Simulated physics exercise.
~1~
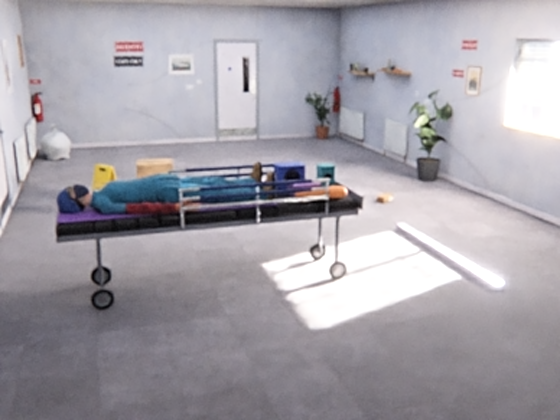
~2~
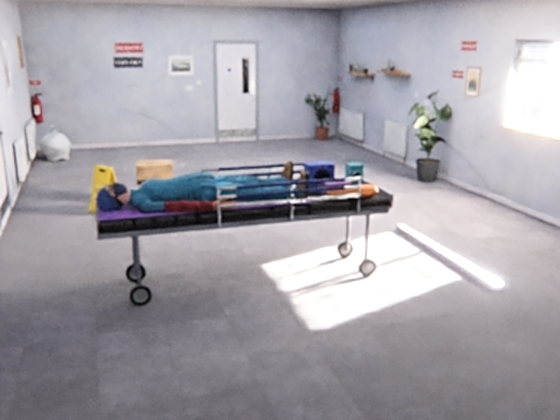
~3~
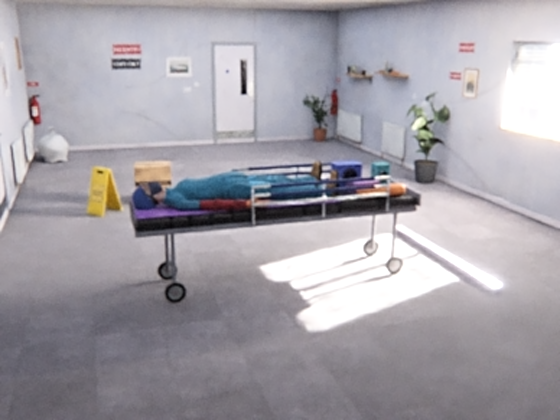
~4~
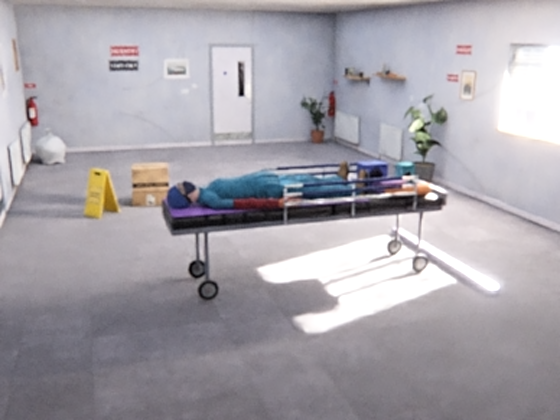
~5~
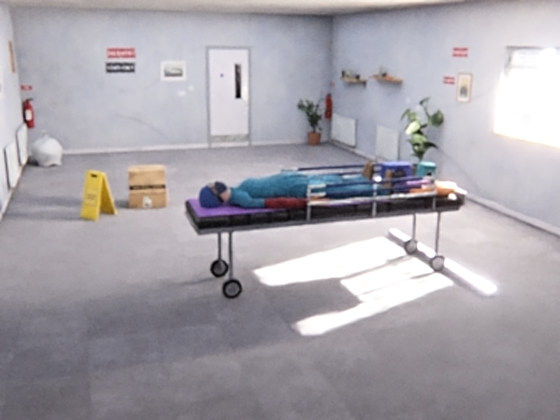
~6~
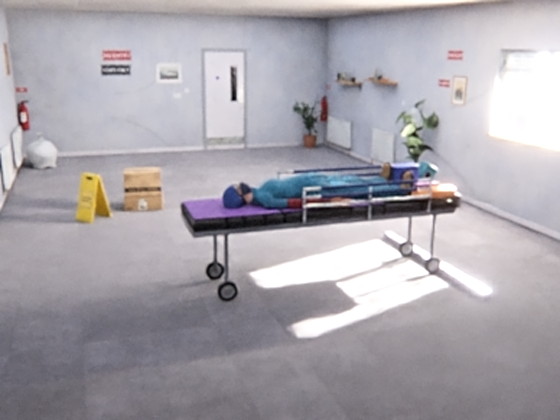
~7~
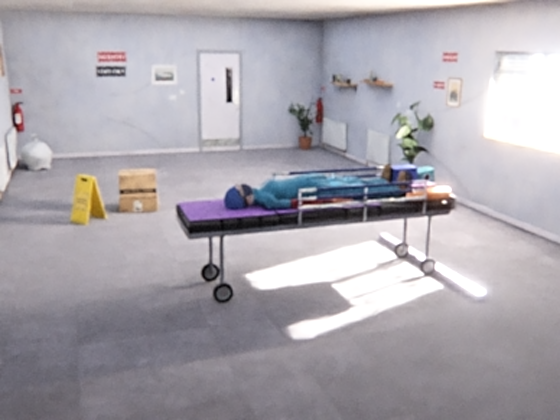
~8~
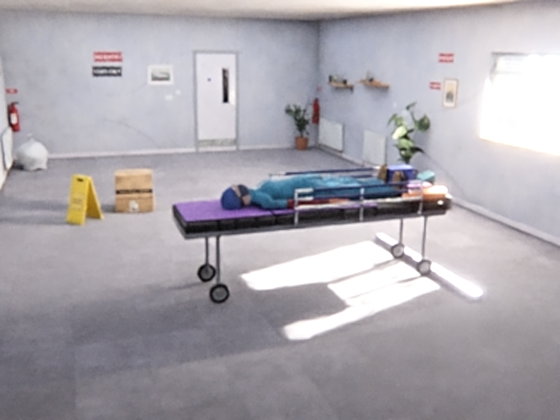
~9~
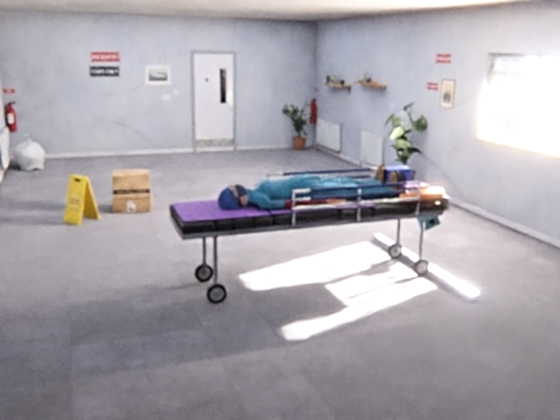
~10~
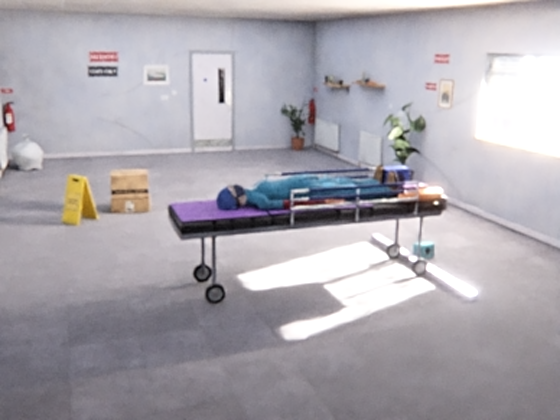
The clip opens on a person in teal clothes and a dark blue head covering lying on a wheeled trolley in a grey room, with small items near the feet. The trolley rolls right, past a yellow floor sign and a cardboard box, while the view pans slightly right. It then halts, staying level, and the person slides a short way towards the foot end, baring more purple surface behind the head. A small teal box tips over at the far right end and drops off. It ends low beside the right-hand wheels, while the person and the other items remain aboard.
